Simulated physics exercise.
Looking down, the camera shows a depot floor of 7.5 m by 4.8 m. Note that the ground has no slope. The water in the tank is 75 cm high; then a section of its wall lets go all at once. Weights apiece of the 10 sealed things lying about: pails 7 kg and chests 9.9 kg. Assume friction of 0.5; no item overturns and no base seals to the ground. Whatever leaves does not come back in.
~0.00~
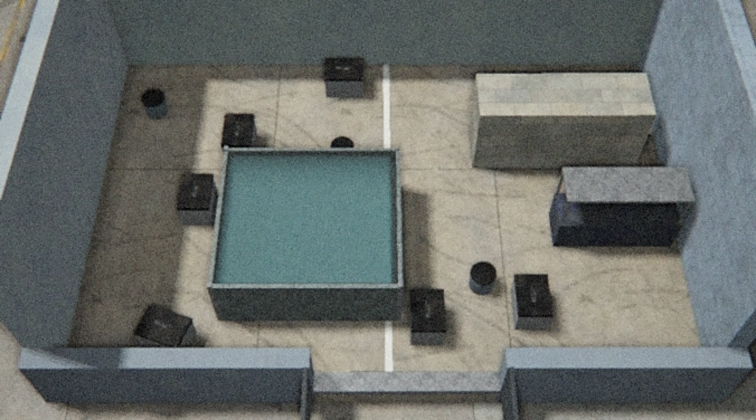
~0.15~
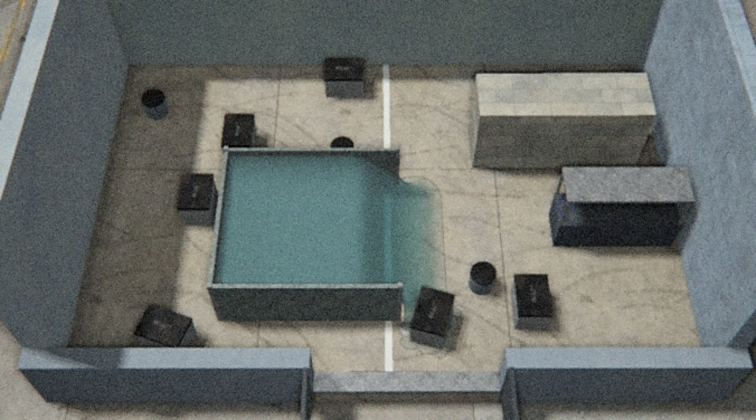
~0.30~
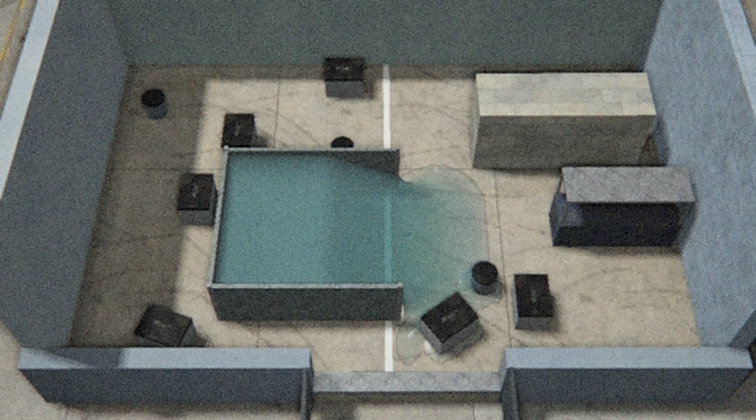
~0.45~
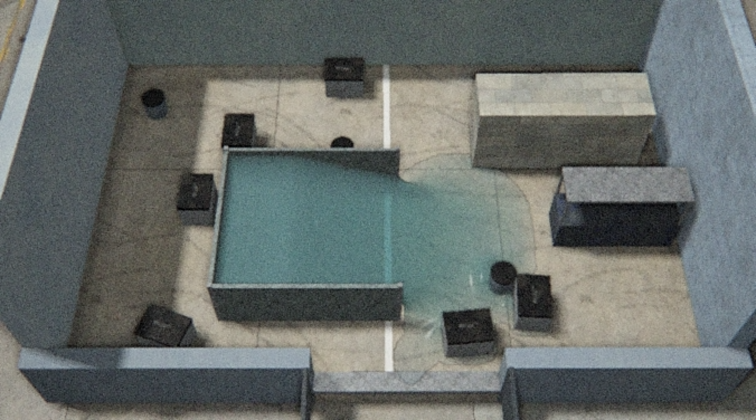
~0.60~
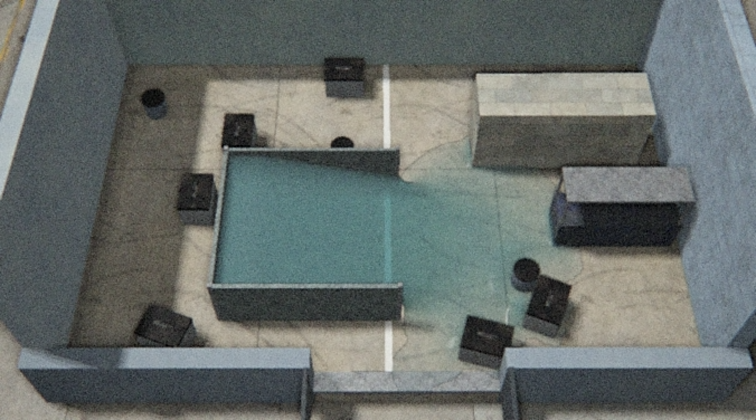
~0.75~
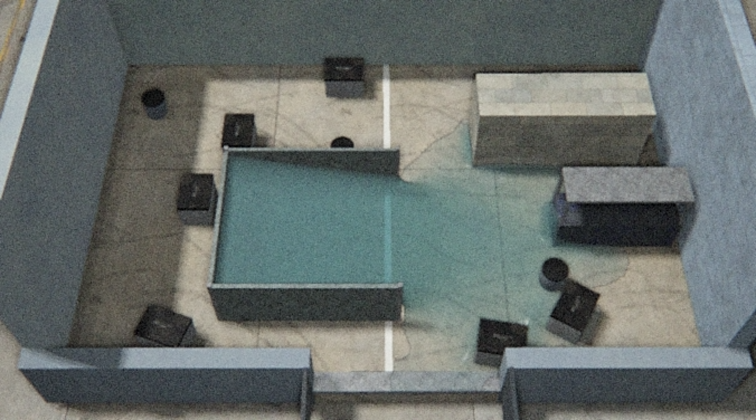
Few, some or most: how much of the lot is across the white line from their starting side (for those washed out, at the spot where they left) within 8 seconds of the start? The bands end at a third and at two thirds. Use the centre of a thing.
That comes to less than a third.
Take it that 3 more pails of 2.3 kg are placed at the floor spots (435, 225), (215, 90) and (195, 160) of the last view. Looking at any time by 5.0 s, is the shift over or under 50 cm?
Order kept: Too far; not that far; not that far.
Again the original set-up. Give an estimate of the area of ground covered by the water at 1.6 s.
Somewhere about 16 m2, give or take.
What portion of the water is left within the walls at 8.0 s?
I'd say some 84 percent hasn't gone yet.
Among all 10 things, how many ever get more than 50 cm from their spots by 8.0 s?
Counting them up, I find 6.
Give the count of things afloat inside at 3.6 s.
At that moment it comes to 3.
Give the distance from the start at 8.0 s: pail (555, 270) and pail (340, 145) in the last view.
Taking them in the order asked, 100 cm and then 10 cm.
After 1.6 s 0 of 10 are over the mark; 3 afloat.
After 3.6 s 0 of 10 are over the mark; 3 afloat.
After 5.6 s 0 of 10 are over the mark; 5 afloat.
After 8.0 s 0 of 10 are over the mark; 5 afloat.
